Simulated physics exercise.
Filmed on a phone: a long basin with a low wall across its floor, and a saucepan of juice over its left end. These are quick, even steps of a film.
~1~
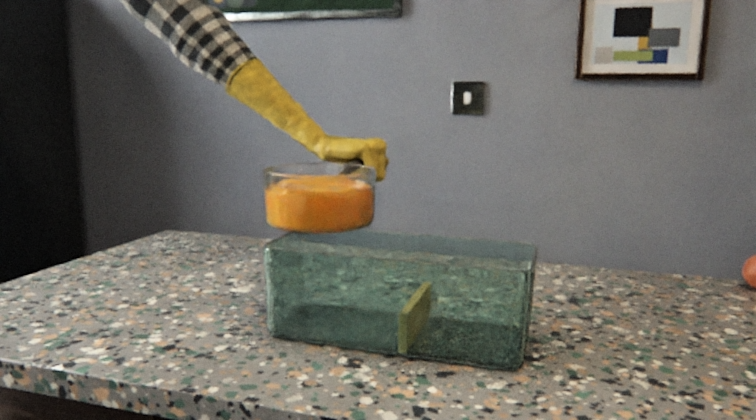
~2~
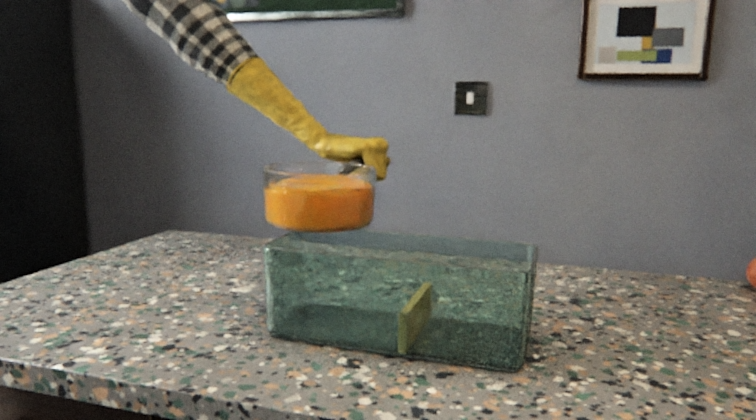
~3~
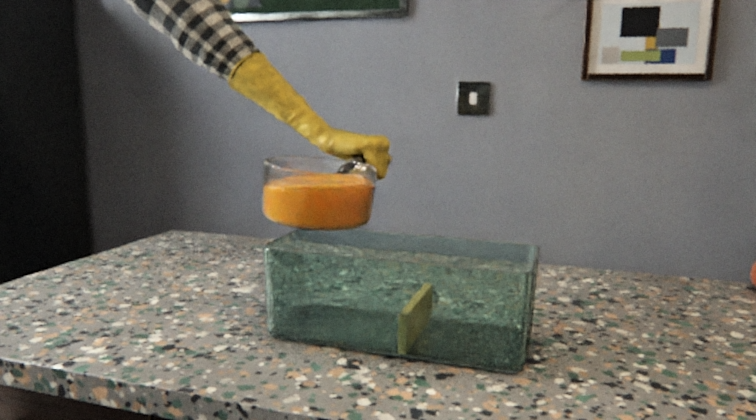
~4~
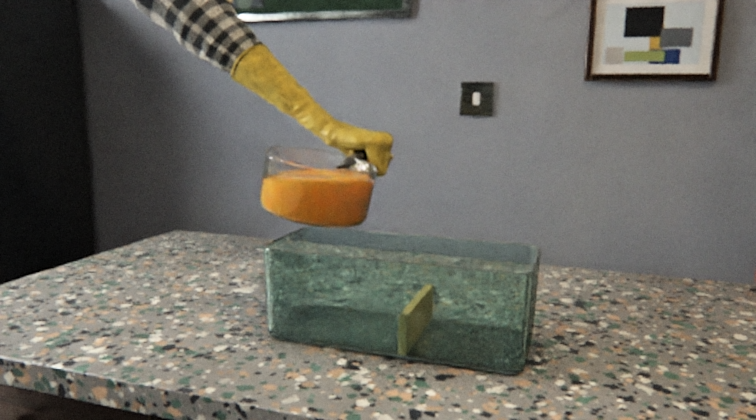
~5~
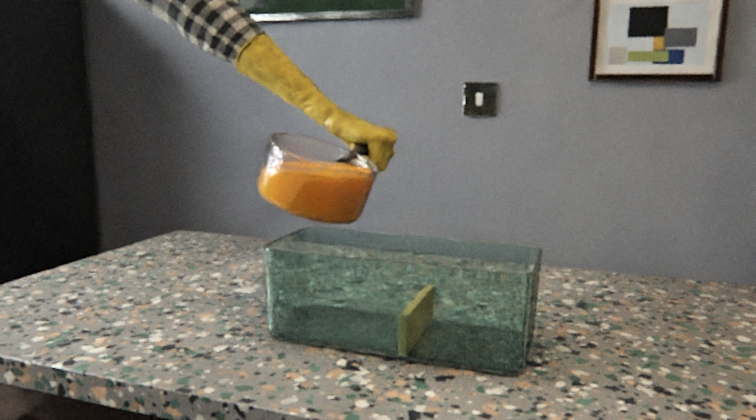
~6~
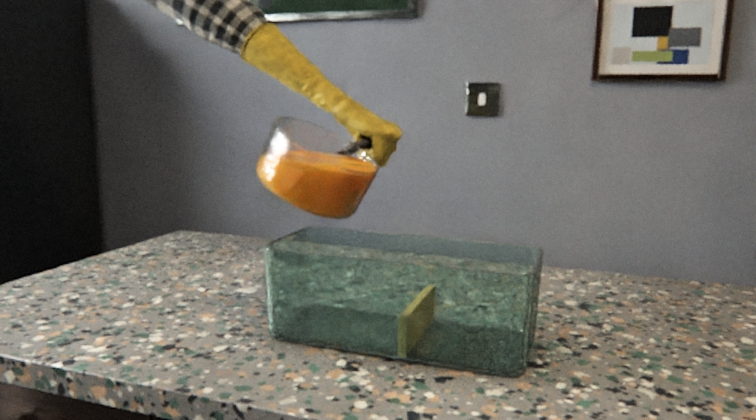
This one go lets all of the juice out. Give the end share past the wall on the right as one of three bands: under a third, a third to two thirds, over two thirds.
Most likely beyond two thirds will rest right of the wall.
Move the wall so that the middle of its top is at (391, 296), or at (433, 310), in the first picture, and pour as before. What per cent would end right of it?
About 90 per cent on the first try, and 60 per cent on the second.
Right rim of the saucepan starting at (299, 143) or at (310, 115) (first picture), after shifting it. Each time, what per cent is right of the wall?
Roughly 5 % the first time and roughly 25 % the second.
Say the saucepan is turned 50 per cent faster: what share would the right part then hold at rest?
About 70 %.
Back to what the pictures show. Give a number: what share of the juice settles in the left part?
It works out to around 20 percent.
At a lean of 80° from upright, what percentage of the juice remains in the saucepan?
Still holding around 50 %, give or take.
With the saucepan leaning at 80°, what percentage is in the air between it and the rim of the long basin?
Estimated at 40 per cent or so.
A moment on, the saucepan is tipped on its side and 51 per cent is still to pour, 3 is left of the wall and 5 right of it.
Next, the saucepan is tipped on its side and 12 per cent is still to pour, 2 is left of the wall and 71 right of it.
Then the saucepan is tipped on its side and 3 per cent is still to pour, 11 is left of the wall and 77 right of it.
Later the saucepan is tipped on its side and 1 per cent is still to pour, 16 is left of the wall and 80 right of it.
In the end 18 per cent lies left of the wall, 80 right of it and 2 outside.
